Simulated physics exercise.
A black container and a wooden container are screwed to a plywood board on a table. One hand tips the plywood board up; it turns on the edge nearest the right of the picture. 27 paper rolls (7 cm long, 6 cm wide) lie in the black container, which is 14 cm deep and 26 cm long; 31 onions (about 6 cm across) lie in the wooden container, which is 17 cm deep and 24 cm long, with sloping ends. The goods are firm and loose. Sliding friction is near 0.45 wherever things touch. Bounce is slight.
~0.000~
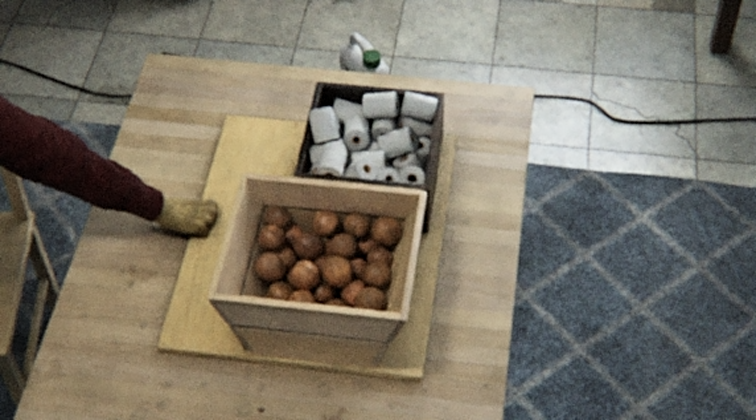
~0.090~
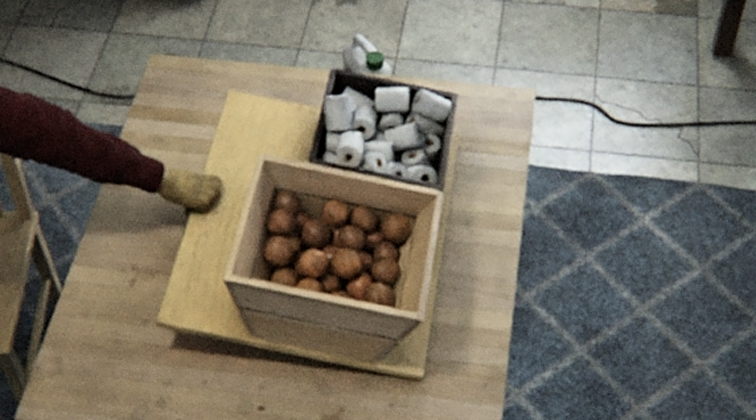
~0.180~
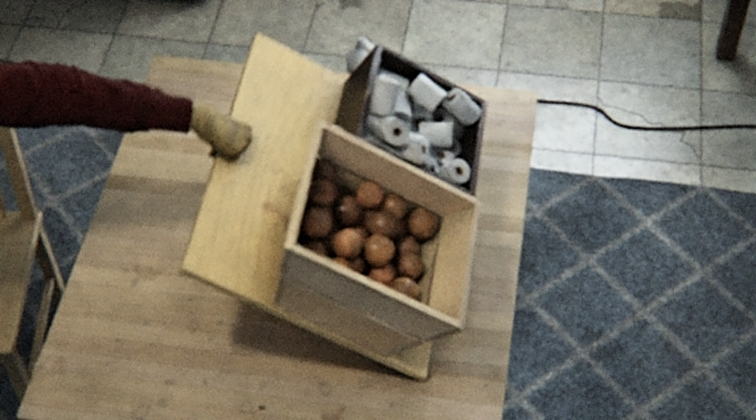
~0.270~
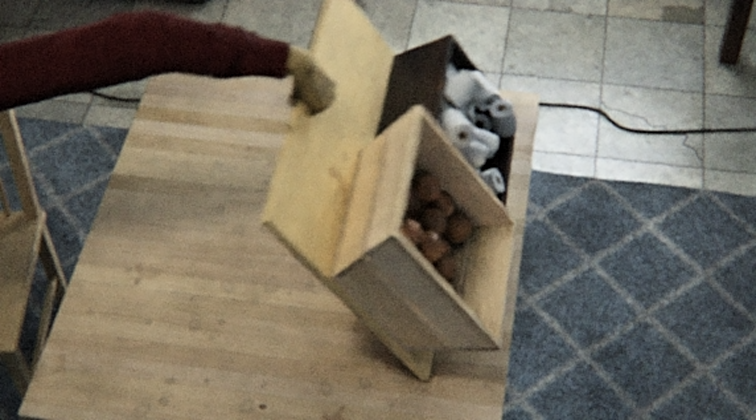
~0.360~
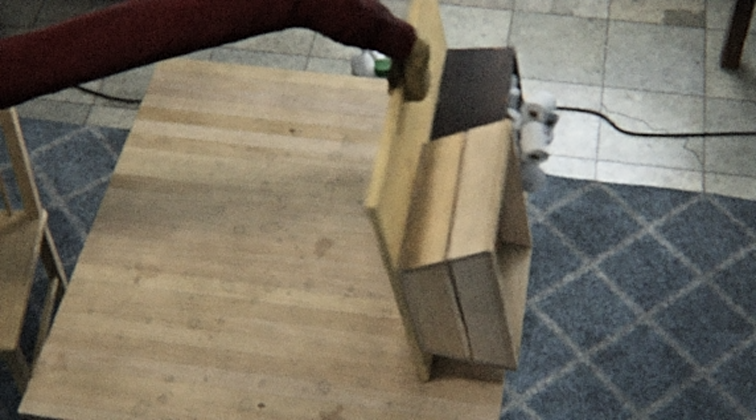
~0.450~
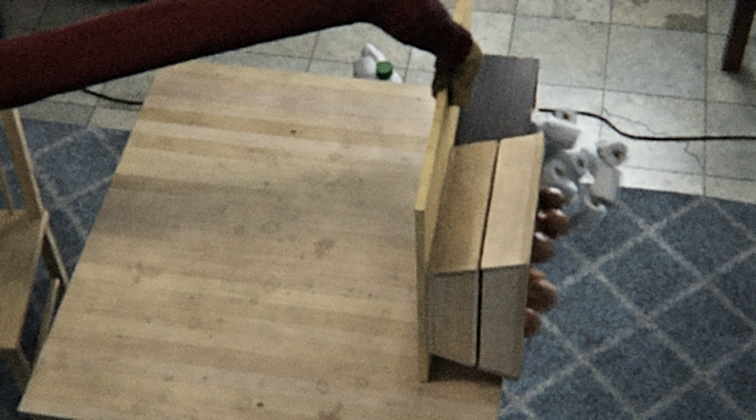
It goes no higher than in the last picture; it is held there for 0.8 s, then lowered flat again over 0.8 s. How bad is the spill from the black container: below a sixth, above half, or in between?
More than half of the paper rolls leave the black container.
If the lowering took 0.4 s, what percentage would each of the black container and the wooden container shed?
Then black container 70, wooden container 100 per cent.
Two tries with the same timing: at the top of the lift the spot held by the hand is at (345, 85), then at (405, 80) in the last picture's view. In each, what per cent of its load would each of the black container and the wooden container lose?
Black container 50 then 70, wooden container 50 then 100 per cent.
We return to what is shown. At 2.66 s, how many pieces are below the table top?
Some 50 pieces.
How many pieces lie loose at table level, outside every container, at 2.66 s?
Some 0 pieces.
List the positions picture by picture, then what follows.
In the first picture (each is followed by its nearest rim corner in this view, unless another is named; the camera moves round a little), black container (by its farthest rim corner), (322, 84); wooden container, (401, 317); 0° from level; none out.
The second picture shows black container, (337, 70); wooden container, (418, 316); 9° from level.
The third picture shows wooden container, (459, 325); 31° from level.
The fourth picture shows wooden container, (500, 344); 58° from level.
The fifth picture shows wooden container, (518, 366); 80° from level; 5 out.
The sixth picture shows wooden container, (520, 376); 89° from level; 16 out.
After 0.80 s, tilt 89°; black container 8 in, 19 out and wooden container 0 in, 31 out.
After 1.24 s, tilt 89°; black container 7 in, 20 out and wooden container 0 in, 31 out.
After 1.86 s, tilt 13°; black container 7 in, 20 out and wooden container 0 in, 31 out.
Final count (at 2.66 s), black container 7 in, 20 out and wooden container 0 in, 31 out. Asked share, 20 of 27, 74 per cent.
